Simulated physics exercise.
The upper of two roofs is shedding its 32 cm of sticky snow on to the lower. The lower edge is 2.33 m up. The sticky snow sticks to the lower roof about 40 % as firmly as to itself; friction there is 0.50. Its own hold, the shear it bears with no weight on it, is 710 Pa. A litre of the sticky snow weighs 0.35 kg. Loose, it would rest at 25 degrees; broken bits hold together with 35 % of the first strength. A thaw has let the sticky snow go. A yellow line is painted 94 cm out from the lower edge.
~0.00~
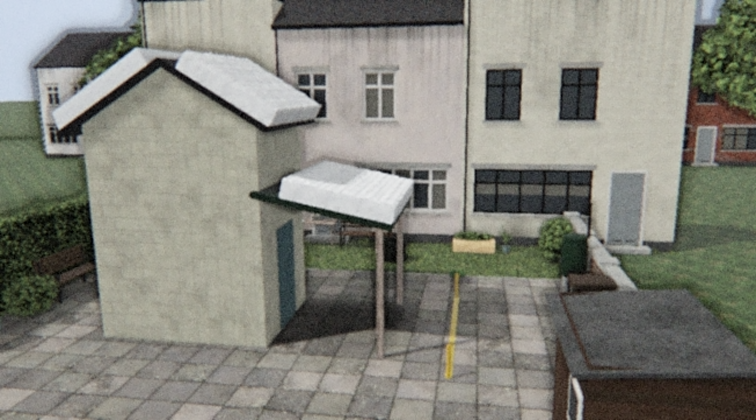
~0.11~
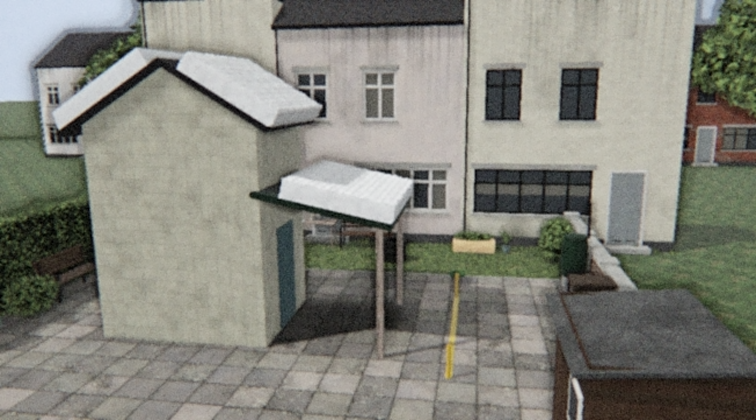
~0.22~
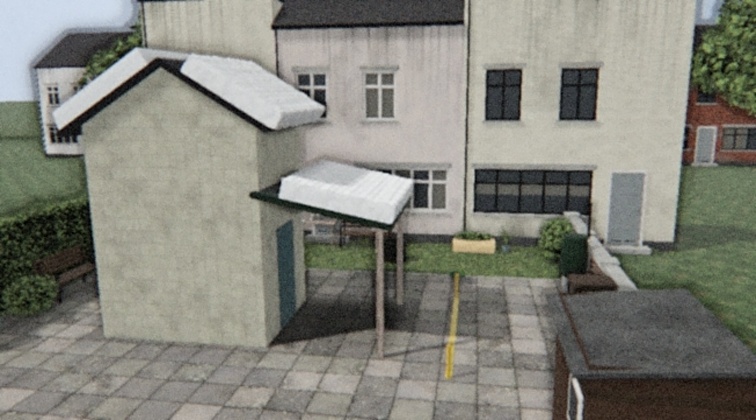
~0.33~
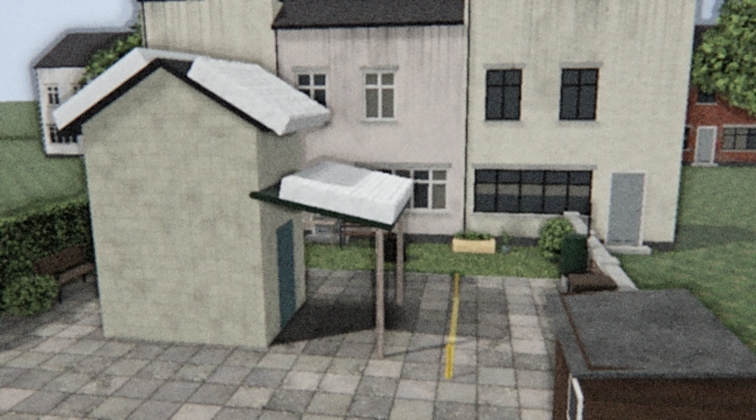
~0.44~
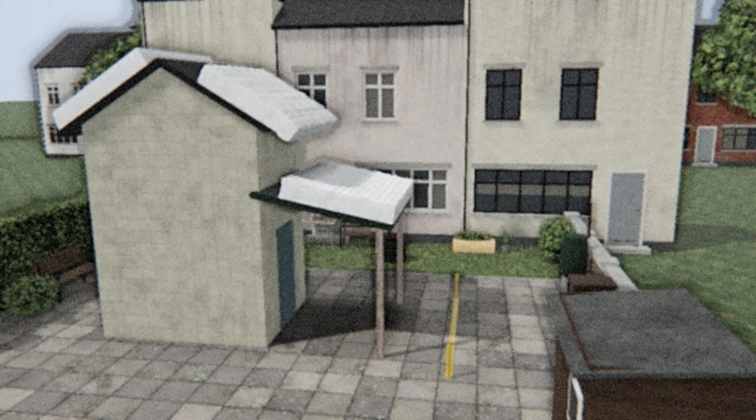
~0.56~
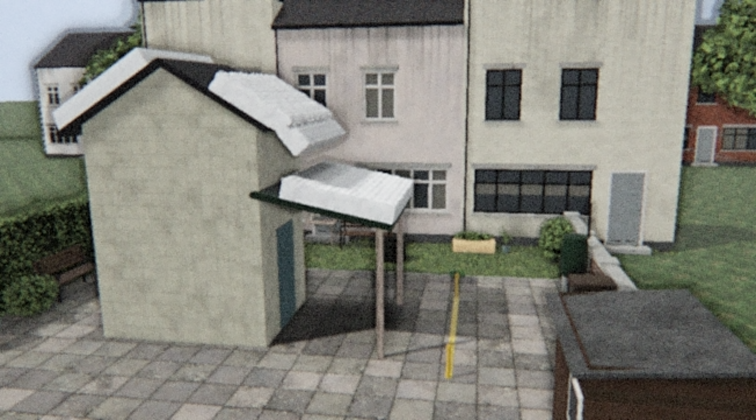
Paved yard behind terraced houses, snow slab sliding down a small building's right roof slope, cracking as it overhangs the snow-covered lean-to.
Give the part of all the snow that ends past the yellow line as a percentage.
About 21 %.
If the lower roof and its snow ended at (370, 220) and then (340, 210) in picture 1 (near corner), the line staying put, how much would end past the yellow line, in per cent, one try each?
In that order: 30 %, 35 %.
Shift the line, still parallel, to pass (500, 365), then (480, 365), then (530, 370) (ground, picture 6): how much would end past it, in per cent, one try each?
In turn about 9 %, 14 %, 3 %.
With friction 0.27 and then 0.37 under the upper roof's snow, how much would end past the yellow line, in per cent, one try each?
In turn about 7 %, 1 %.
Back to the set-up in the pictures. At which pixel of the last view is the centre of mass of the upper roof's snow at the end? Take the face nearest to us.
At about (420, 282).
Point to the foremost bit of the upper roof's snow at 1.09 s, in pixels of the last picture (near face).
Near (380, 192).
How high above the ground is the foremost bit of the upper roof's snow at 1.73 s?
About 0.4 m.
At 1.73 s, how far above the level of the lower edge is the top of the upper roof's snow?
About 0.8 m.
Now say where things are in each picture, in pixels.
In the first picture, leading edge of the sticky snow at (270, 118).
In the second picture, leading edge of the sticky snow at (271, 119), its middle shifted 2.5 cm, 1 % of it past the upper edge, in one piece.
In the third picture, leading edge of the sticky snow at (275, 122), its middle shifted 10 cm, 6 % of it past the upper edge, in one piece.
In the fourth picture, leading edge of the sticky snow at (282, 132), its middle shifted 23 cm, 13 % of it past the upper edge, in one piece.
In the fifth picture, leading edge of the sticky snow at (290, 122), its middle shifted 41 cm, 24 % of it past the upper edge, cracking.
In the sixth picture, leading edge of the sticky snow at (302, 139), its middle shifted 65 cm, 37 % of it past the upper edge, cracking.
After 1.09 s, none is below the lower edge and 0 % is past the line.
After 1.73 s, 21 % is below the lower edge and 1 % is past the line.
After 2.36 s, 37 % is below the lower edge and 21 % is past the line.
After 3.00 s, 38 % is below the lower edge and 21 % is past the line.
After 3.30 s, at the end, 38 % is below the lower edge and 21 % is past the line.
